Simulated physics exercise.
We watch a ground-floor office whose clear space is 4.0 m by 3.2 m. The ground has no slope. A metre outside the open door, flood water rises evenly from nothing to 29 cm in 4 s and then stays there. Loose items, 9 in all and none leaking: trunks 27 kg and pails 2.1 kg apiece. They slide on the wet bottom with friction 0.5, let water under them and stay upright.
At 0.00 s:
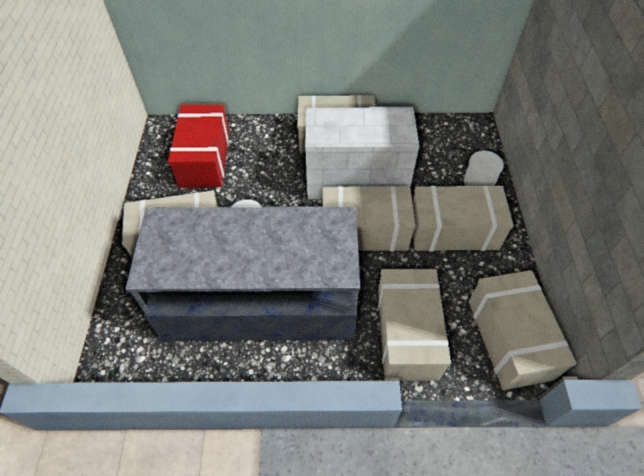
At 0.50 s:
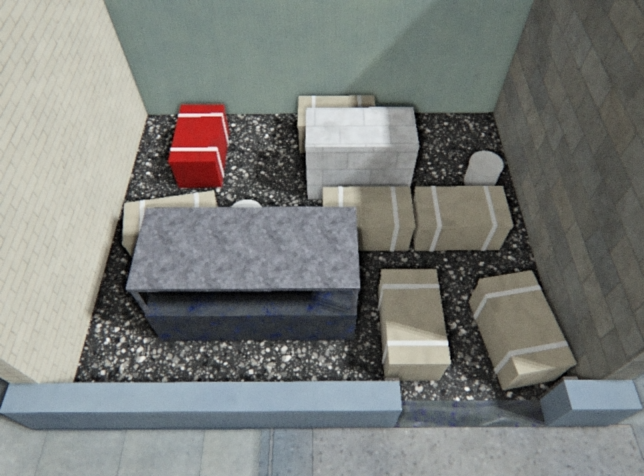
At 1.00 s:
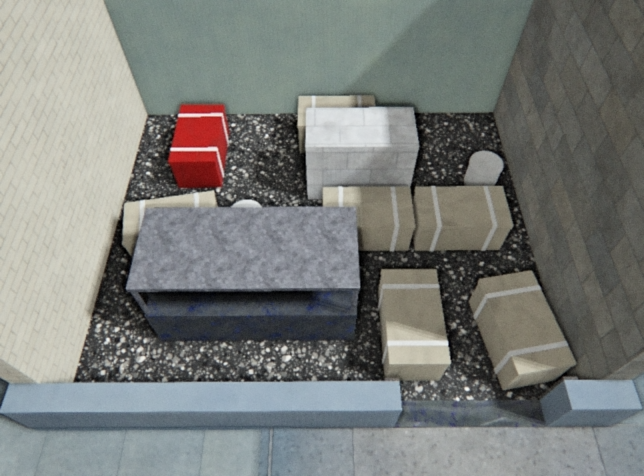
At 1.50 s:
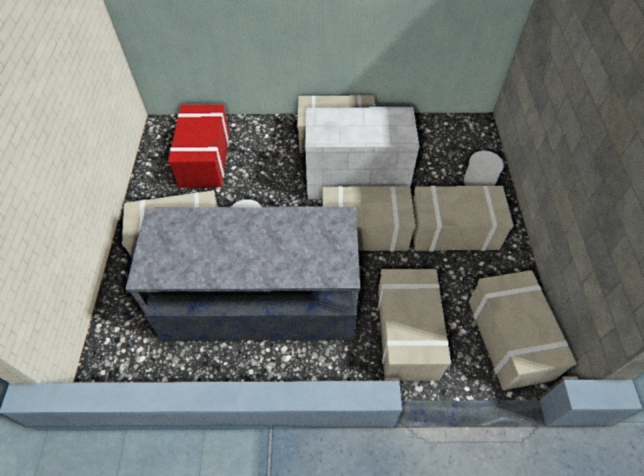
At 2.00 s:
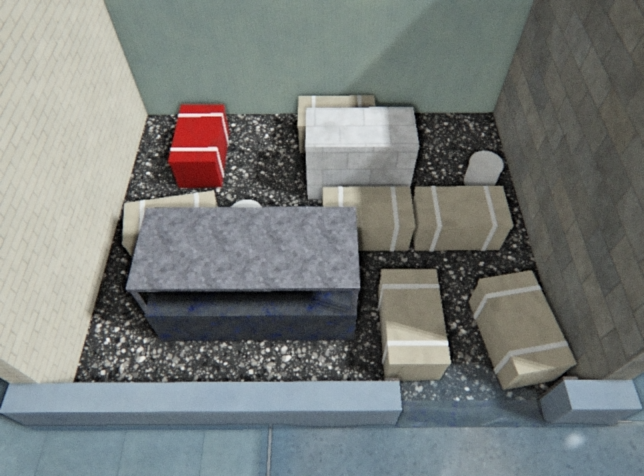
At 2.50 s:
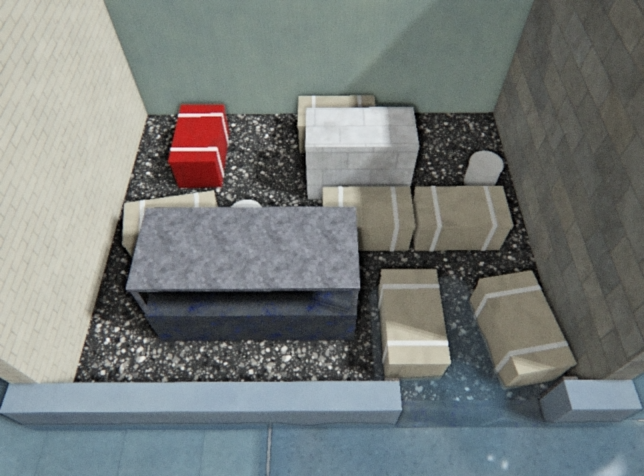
Bluish water spreading across the pavement and through a gap in the low front wall, while red and tan boxes stay still.
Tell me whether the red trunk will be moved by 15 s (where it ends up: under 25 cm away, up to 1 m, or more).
Red trunk moves a short way.
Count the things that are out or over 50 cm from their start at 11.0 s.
By then 8.
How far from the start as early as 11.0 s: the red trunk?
About 50 cm.
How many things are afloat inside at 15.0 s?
I count 9.
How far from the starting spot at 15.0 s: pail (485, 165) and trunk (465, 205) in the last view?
In that order: 140 cm, 250 cm.
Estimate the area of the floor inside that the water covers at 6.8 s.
Some 10.0 m2.
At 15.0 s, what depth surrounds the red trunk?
Roughly 27 cm.
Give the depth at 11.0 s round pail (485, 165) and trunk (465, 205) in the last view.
Roughly 23 and 21 cm.
After 3.5 s the red trunk is near (197, 132), 0.0 m from its start, aground; 0 afloat.
After 6.8 s the red trunk is near (197, 132), 0.0 m from its start, aground; 5 afloat.
After 11.0 s the red trunk is near (145, 144), 0.5 m from its start, afloat; 9 afloat.
After 15.0 s the red trunk is near (144, 146), 0.5 m from its start, afloat; 9 afloat.
